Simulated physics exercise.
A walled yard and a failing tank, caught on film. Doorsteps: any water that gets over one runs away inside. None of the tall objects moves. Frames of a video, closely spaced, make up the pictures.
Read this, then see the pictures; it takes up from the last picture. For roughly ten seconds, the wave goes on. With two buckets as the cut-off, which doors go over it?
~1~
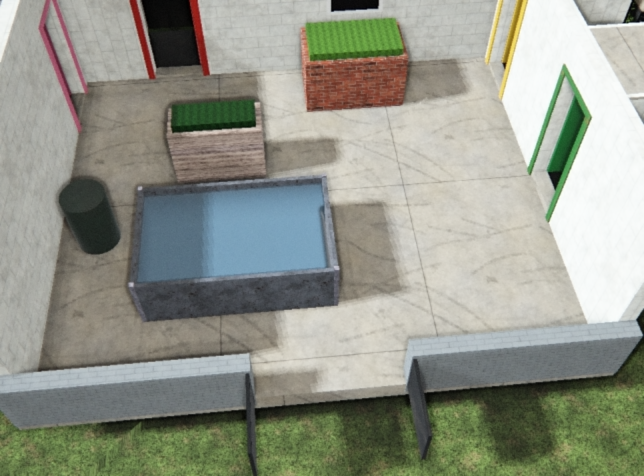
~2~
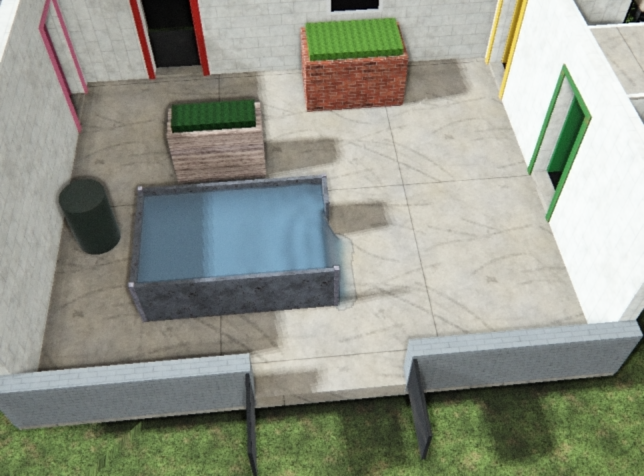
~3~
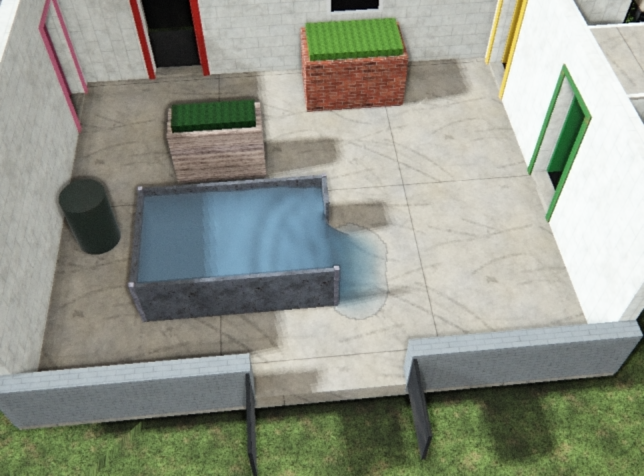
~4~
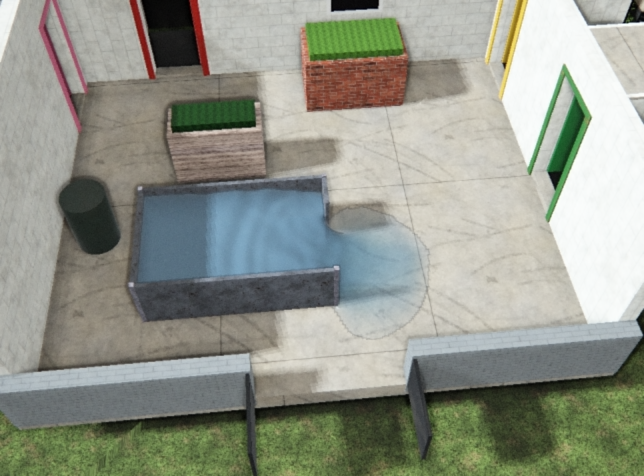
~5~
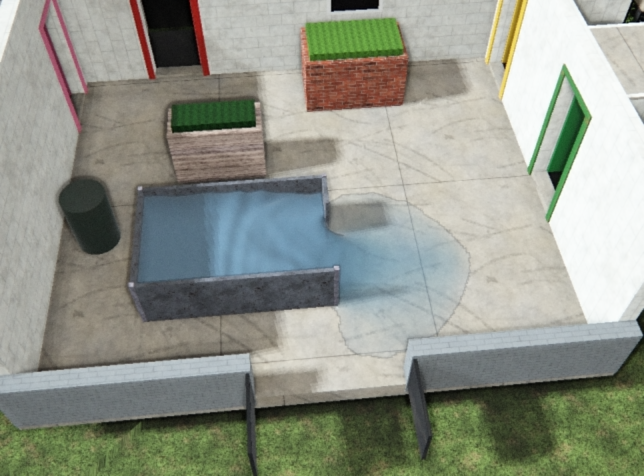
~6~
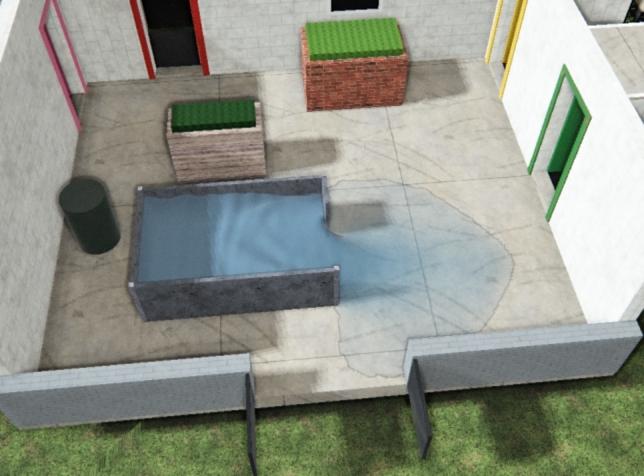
One by one: The red door copes honestly, the green door gets overwhelmed honestly, the pink door copes honestly, the yellow door gets overwhelmed honestly.
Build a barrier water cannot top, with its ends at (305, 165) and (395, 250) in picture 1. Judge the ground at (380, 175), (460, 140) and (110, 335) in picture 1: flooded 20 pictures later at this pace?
In order: Untouched, soaked, untouched.
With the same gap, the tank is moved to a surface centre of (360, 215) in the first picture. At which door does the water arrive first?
That's the door marked green.
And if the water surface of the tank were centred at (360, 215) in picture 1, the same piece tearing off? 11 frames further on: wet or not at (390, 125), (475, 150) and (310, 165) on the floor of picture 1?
Spared, hit, spared.
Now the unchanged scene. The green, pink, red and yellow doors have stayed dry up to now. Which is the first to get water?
Result: The door marked green is first.
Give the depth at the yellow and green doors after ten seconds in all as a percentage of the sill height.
In turn 160 and 90 per cent.
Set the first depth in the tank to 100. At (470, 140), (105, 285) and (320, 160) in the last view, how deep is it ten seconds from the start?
My figures are about 14, 0 and 8 percent.
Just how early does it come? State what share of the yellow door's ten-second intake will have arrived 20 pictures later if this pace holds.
My guess is about 0 %.
A moment on, water covers 30 % of the floor; the red door not reached, the green door under two buckets in, the pink door not reached, the yellow door not reached.
Next, water covers 30 % of the floor; the red door not reached, the green door over two buckets in, the pink door not reached, the yellow door not reached.
Then, water covers 35 % of the floor; the red door not reached, the green door far over two buckets in, the pink door not reached, the yellow door wet at the sill, nothing in.
Later, water covers 60 % of the floor; the red door wet at the sill, nothing in, the green door far over two buckets in, the pink door not reached, the yellow door over two buckets in.
In the end, water covers 90 % of the floor; the red door wet at the sill, nothing in, the green door far over two buckets in, the pink door under two buckets in, the yellow door far over two buckets in.
